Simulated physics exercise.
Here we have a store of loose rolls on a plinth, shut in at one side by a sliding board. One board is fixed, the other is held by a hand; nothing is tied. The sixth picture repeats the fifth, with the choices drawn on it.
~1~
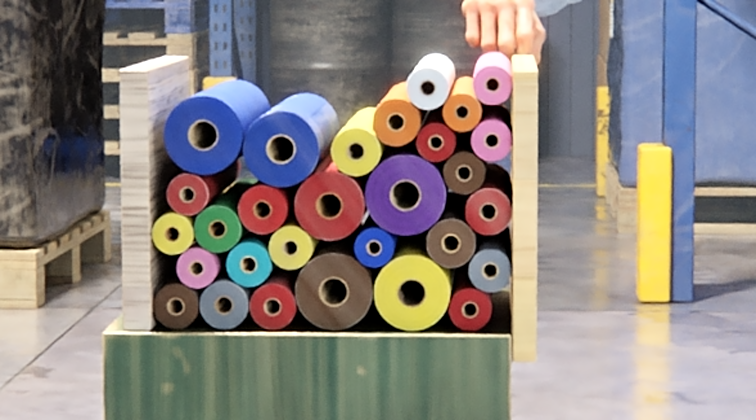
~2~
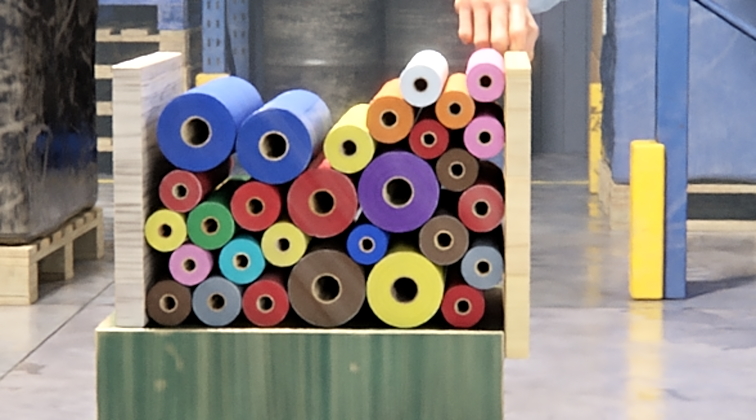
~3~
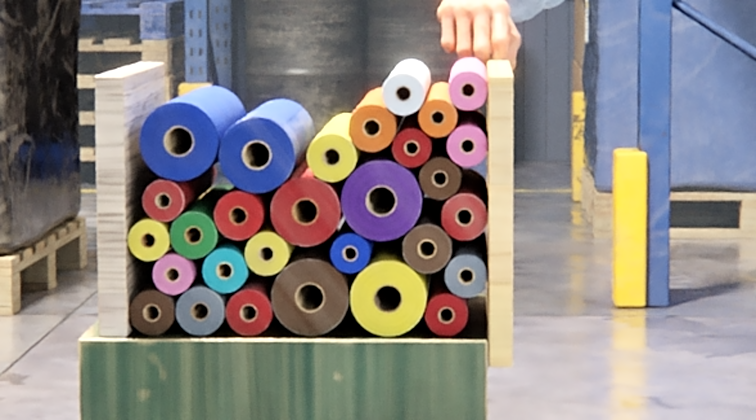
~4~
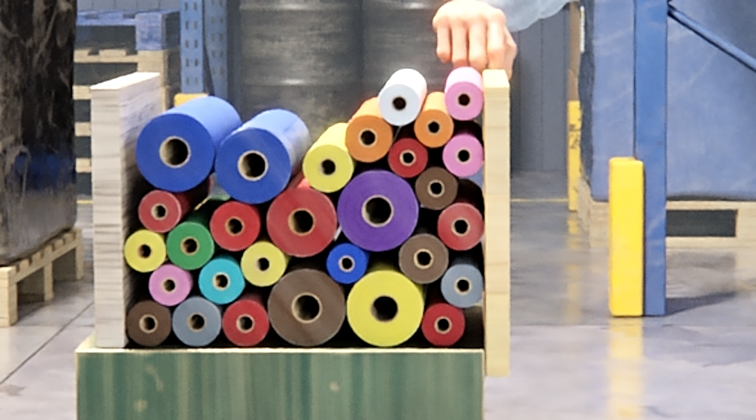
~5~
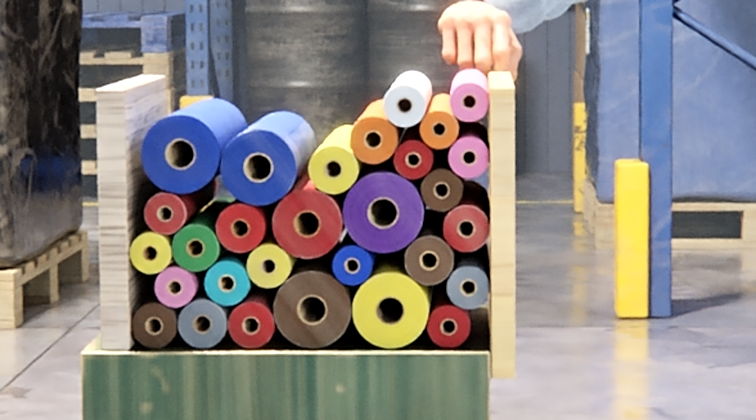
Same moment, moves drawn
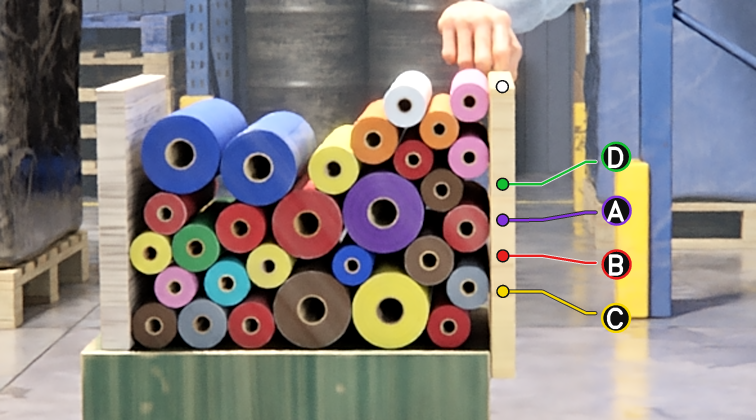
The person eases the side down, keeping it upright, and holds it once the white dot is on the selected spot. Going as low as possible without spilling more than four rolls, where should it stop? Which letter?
Stop at B.
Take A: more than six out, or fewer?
It loses fewer than six.
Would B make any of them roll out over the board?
At B: Yes.
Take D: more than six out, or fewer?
At D, fewer than six.
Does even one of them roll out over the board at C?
Yes, at C.
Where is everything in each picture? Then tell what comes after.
In the first frame, a brown roll (176, 307); a red roll (471, 309); a purple roll (406, 195).
In the second frame, a purple roll (399, 191); a red roll (322, 202).
In the third frame, a yellow roll (149, 240); an orange roll (372, 128).
In the fourth frame, side board (496, 210); a brown roll (148, 324).
In the fifth frame, a red roll (449, 326); a purple roll (384, 212); a red roll (307, 223).
On the marked copy, A at (503, 220); B at (503, 256); C at (503, 291); D at (503, 184); the white dot at (503, 86).
Taking B. A third of the way, top of the board (490, 166).
Two thirds of the way, top of the board (490, 253).
When it is over, top of the board (490, 255), three out over the board.
As for the rest, A three out over the board; C more than four out over the board; D one out over the board.
